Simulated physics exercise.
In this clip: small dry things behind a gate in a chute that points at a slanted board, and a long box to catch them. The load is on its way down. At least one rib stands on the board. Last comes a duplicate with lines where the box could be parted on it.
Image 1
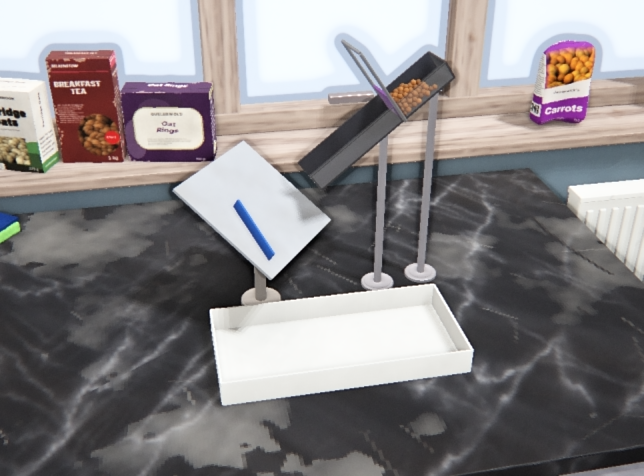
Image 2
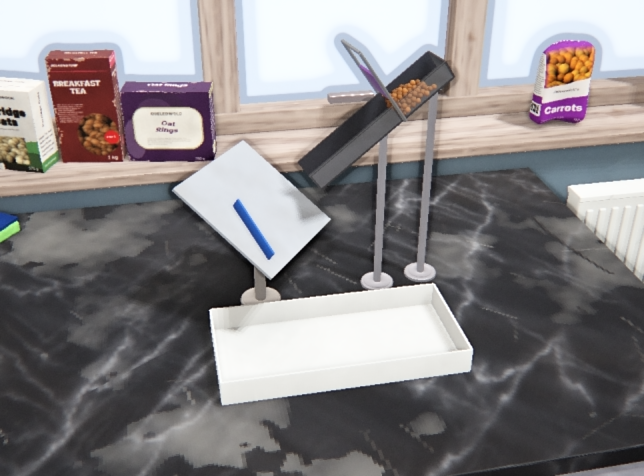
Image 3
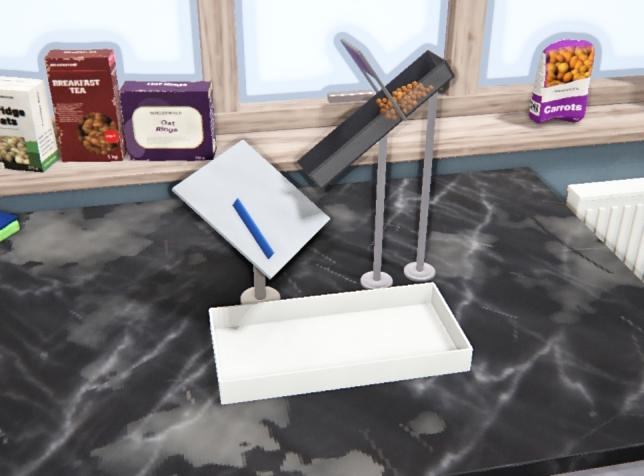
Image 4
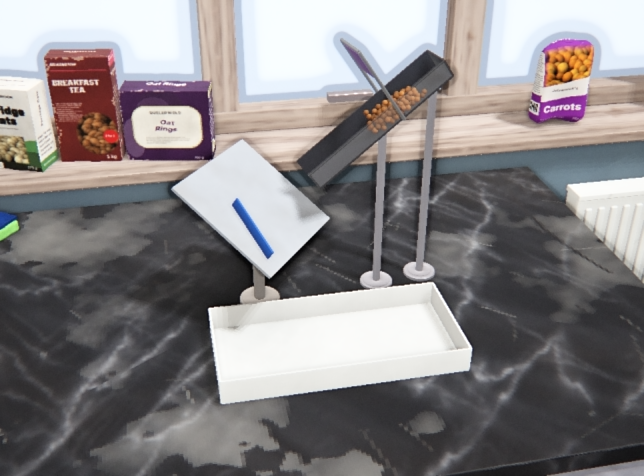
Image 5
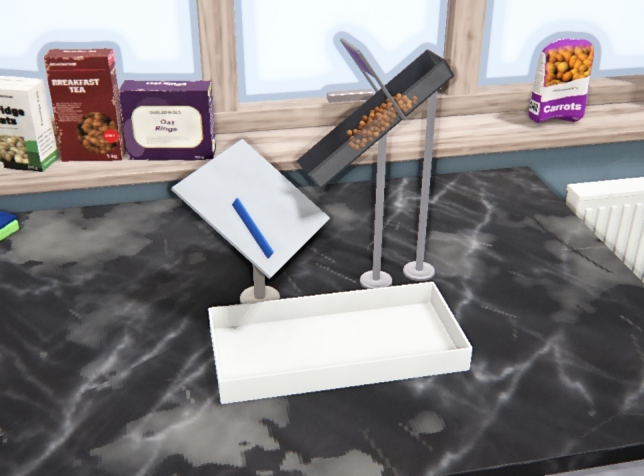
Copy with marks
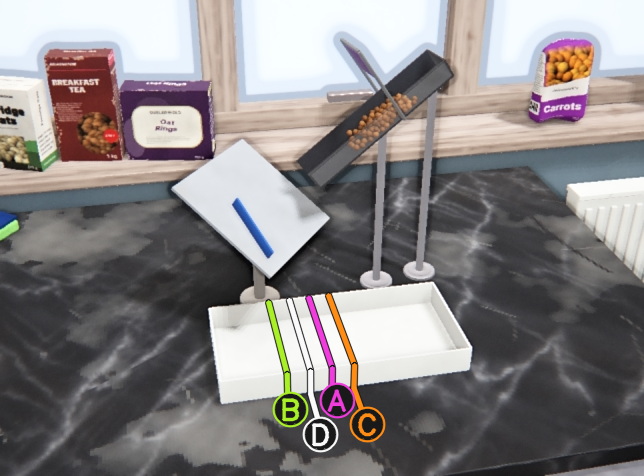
A dark, gently sloping chute on two thin grey stands rises above a black marble counter below a window, seen from slightly above by a still camera. A tilted pale board with a blue rib stands left of it, behind a long, empty white box, with grocery packets along the wooden sill. The chute's gate swings up, and small brown balls slide down leftward, spreading out.
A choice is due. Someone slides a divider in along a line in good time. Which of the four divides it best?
Best: A.
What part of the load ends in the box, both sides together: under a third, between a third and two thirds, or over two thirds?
It is over two thirds.
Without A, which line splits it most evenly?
C.
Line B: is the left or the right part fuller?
The right side.
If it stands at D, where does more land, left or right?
Right.
On the marked copy, line A crosses the front rim at (332, 367); line B crosses the front rim at (286, 373); line C crosses the front rim at (354, 364); line D crosses the front rim at (310, 370).
With A, of what is caught, close to half on the left of the divider, close to half on the right.
With B, of what is caught, none at all on the left of the divider, the whole lot on the right.
With C, of what is caught, the bulk on the left of the divider, close to a quarter on the right.
With D, of what is caught, only a few on the left of the divider, all but a few on the right.
